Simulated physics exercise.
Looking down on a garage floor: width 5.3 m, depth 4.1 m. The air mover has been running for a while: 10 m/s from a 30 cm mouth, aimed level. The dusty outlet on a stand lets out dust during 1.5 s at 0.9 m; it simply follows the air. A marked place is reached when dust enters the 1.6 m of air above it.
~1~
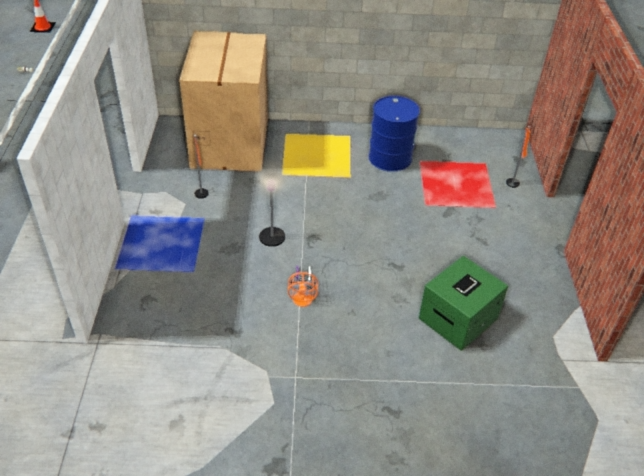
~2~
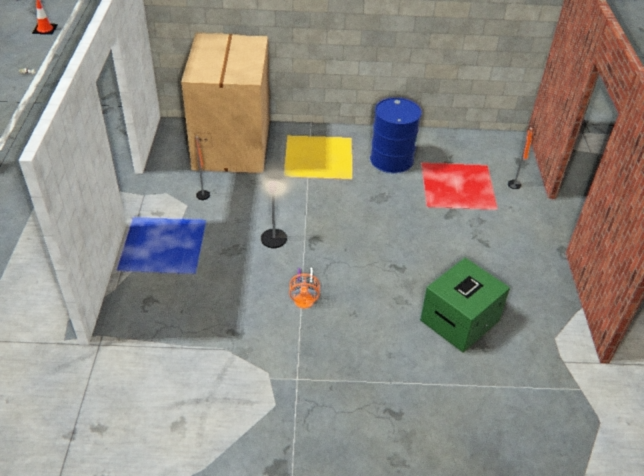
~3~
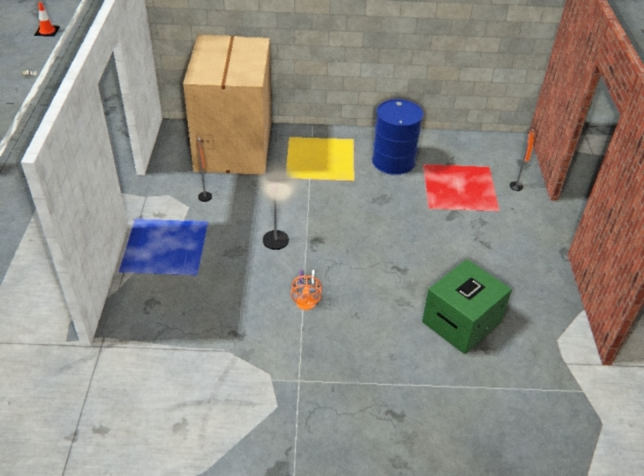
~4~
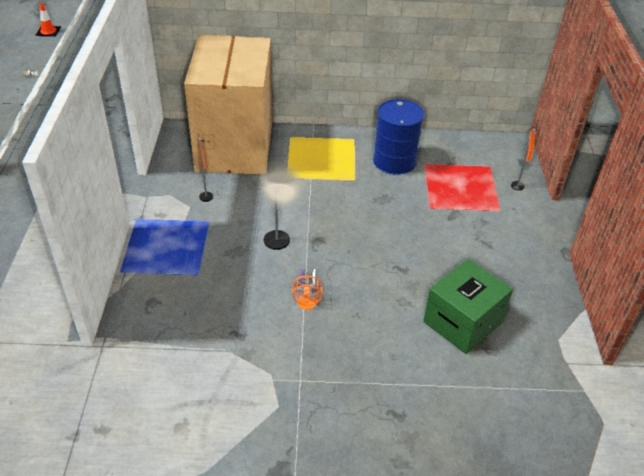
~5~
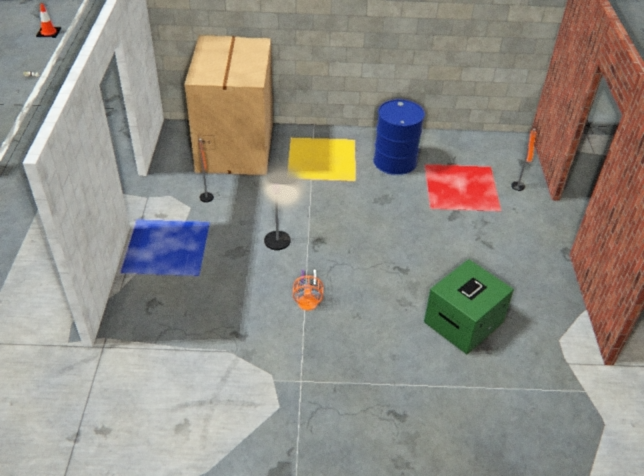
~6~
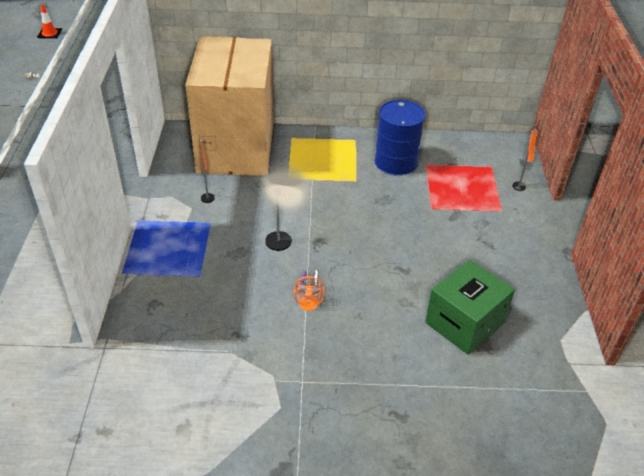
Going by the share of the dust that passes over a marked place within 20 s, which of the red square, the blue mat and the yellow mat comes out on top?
The yellow one.
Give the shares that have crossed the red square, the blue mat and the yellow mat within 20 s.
Roughly 5 % red, 0 % blue, 100 % yellow.
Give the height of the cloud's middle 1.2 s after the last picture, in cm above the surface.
Roughly 60 cm up.
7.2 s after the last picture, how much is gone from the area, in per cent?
About 60 %.
Then, 1.2 s after the last picture, 0 % has passed over the blue mat, 2 % over the yellow mat and 0 % over the red square; 0 % has left the area, and the middle of the rest is near (303, 194).
Then, 3.2 s after the last picture, 0 % has passed over the blue mat, 97 % over the yellow mat and 0 % over the red square; 13 % has left the area, and the middle of the rest is near (341, 72).
Then, 7.2 s after the last picture, 0 % has passed over the blue mat, 100 % over the yellow mat and 2 % over the red square; 64 % has left the area, and the middle of the rest is near (536, 103).
Then, 19.2 s after the last picture, 0 % has passed over the blue mat, 100 % over the yellow mat and 7 % over the red square; 93 % has left the area.
